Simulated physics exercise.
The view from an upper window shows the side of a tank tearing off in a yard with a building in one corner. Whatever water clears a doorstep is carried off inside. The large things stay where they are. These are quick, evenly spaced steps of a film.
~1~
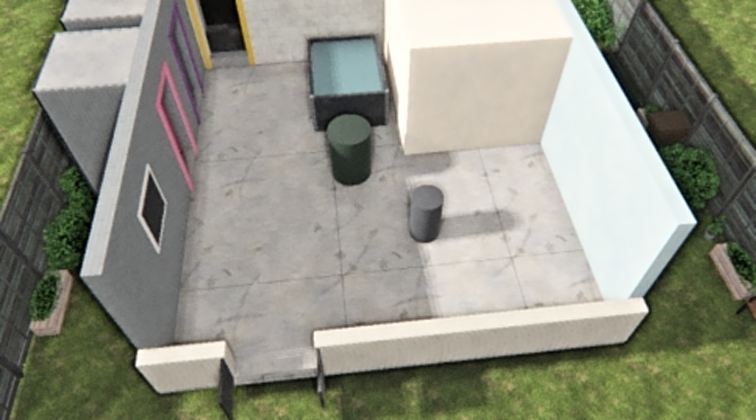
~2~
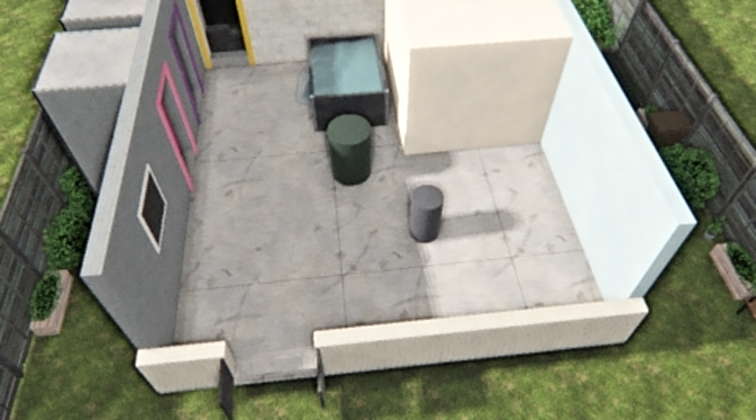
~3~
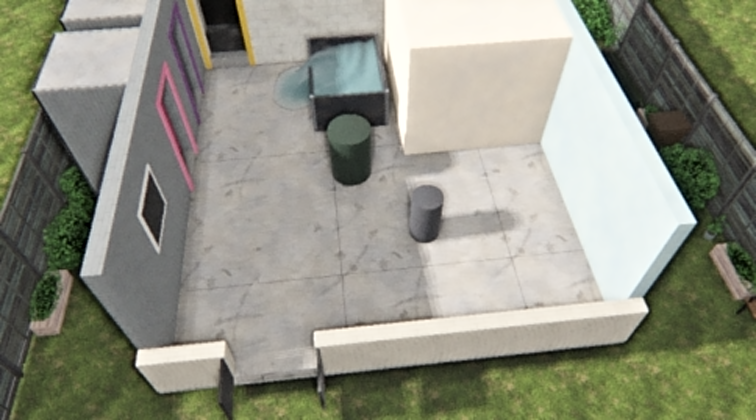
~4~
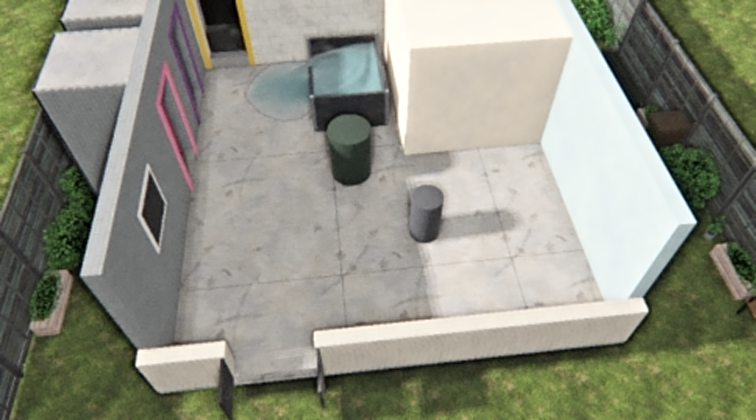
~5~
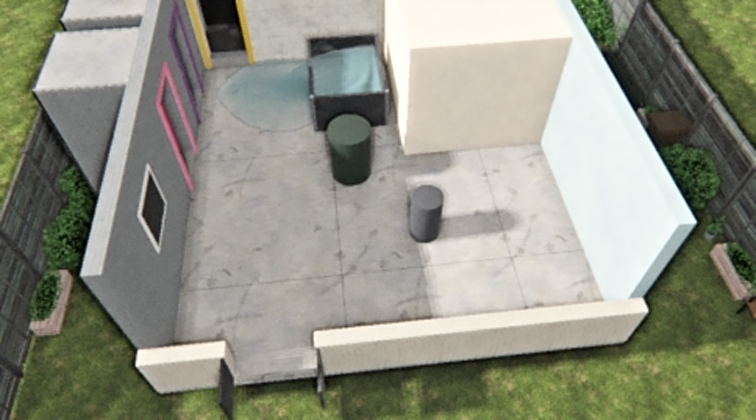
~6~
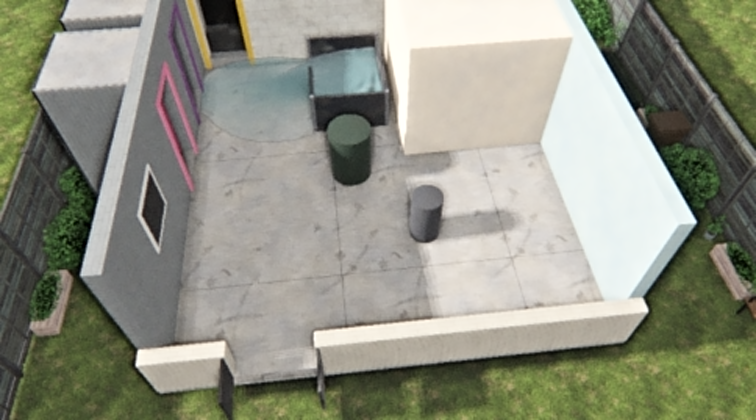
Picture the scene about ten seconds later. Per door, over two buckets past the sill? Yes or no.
Yellow door yes, purple door yes, pink door no.
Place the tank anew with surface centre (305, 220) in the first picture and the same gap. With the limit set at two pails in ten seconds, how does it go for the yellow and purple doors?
Yellow: Beneath; purple: Beneath.
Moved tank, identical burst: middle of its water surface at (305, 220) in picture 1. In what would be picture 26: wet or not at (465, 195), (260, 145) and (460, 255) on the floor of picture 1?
Spot by spot, in the order asked: Untouched, swamped, untouched.
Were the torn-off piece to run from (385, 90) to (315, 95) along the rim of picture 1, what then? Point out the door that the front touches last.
The yellow door, I reckon.
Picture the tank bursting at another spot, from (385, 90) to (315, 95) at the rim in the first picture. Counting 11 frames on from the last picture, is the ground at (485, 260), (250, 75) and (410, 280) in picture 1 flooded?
So that's waterlogged for the first, left bare for the second and waterlogged for the third.
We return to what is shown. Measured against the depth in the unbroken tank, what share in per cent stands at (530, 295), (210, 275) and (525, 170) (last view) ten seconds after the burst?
Around 4, 6 and 0 %.
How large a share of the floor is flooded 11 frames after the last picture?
It comes out near 20 percent.
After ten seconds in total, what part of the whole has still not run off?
Near 72 in a hundred.
A moment on, water covers 15 % of the floor; the yellow door under two buckets in, the purple door over two buckets in, the pink door wet at the sill, nothing in.
Next, water covers 20 % of the floor; the yellow door over two buckets in, the purple door far over two buckets in, the pink door wet at the sill, nothing in.
Then, water covers 45 % of the floor; the yellow door over two buckets in, the purple door far over two buckets in, the pink door wet at the sill, nothing in.
Later, water covers 65 % of the floor; the yellow door over two buckets in, the purple door far over two buckets in, the pink door wet at the sill, nothing in.
In the end, water covers 85 % of the floor; the yellow door over two buckets in, the purple door far over two buckets in, the pink door wet at the sill, nothing in.
